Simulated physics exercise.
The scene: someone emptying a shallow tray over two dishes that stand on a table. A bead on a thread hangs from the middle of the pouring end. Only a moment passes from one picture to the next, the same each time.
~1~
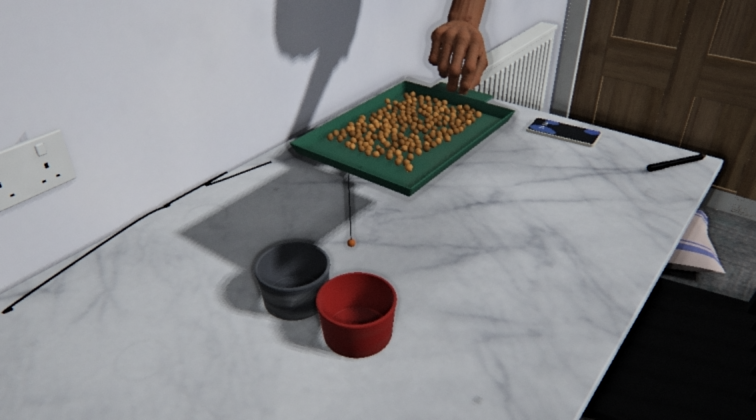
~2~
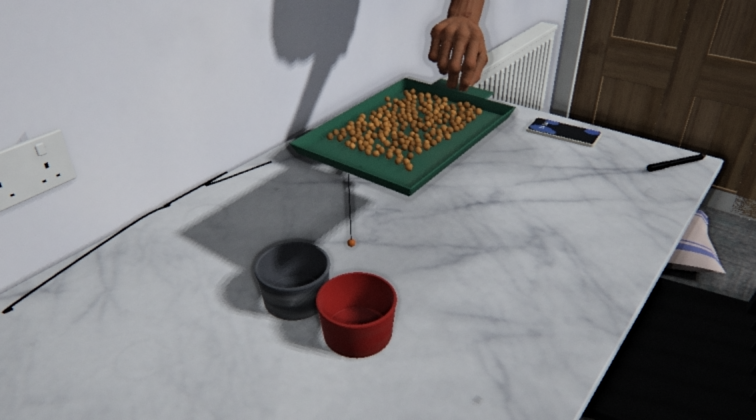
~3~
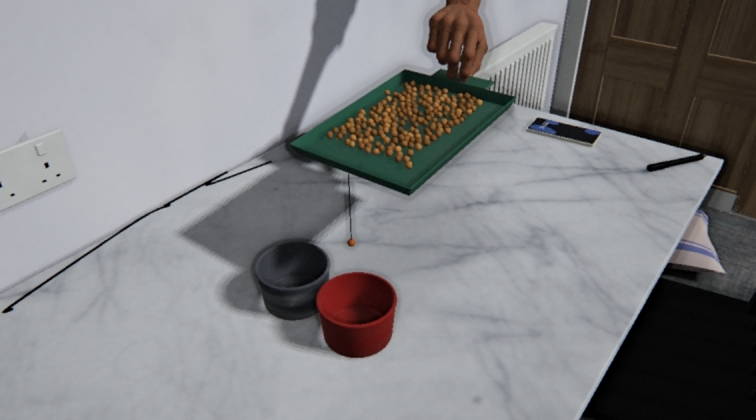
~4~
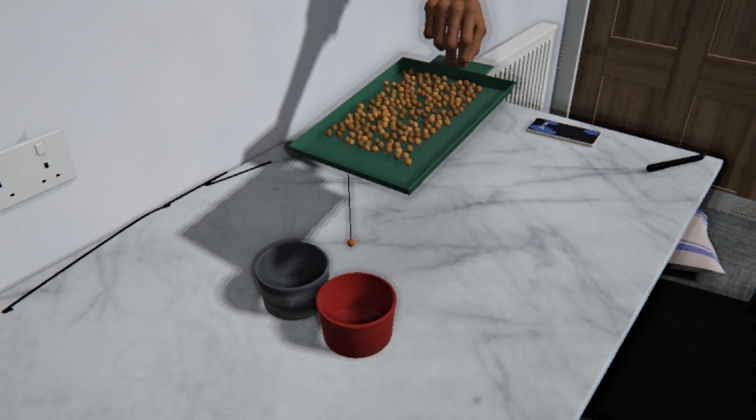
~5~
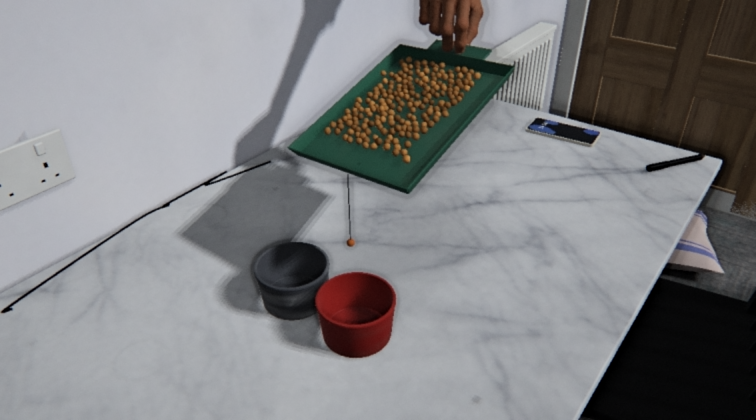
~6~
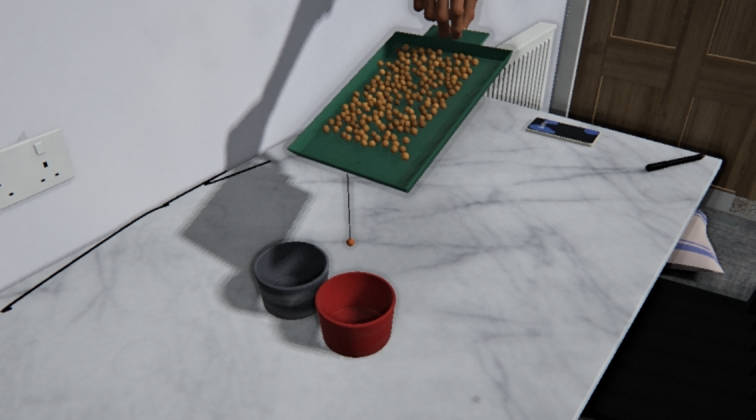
A hand at the top holds the far end of a shallow green tray of roasted chickpeas above a white marbled table, seen from above at an angle in a room with a radiator and brown door. Below are a dark grey dish at left, a red one at right and a hanging orange bead. The hand steadily raises the far end, steepening the tray, while the camera stays still.
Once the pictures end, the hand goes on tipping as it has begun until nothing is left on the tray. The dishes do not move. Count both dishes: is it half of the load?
Together they catch over half.
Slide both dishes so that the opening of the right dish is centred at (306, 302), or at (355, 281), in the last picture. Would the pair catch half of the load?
The first try: Not half. The second: Above a half.
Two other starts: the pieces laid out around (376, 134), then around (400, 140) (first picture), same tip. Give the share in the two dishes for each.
The first gives 70 %, the second 70 %.
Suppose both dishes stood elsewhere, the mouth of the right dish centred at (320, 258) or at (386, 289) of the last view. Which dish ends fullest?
At the first place the right one, at the second the left-hand dish.
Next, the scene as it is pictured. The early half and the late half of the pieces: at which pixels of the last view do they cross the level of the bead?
The first part at (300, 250); the rest at (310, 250).
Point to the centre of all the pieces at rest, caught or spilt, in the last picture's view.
Near (297, 292).
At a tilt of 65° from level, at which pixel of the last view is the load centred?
At about (326, 153).
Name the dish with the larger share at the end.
It is the left-hand dish.
Soon, tray tipped steeply; nearly all on the tray; a small part in the air.
A while on, tray tipped past a quarter turn; about a quarter on the tray; a small part in the right dish; about a quarter in the left dish; about a quarter outside both; about a quarter in the air.
Towards the end, tray tipped past a quarter turn; a small part in the right dish; about half in the left dish; about a third outside both.
Finally, tray tipped past a quarter turn; a small part in the right dish; about half in the left dish; about a third outside both.
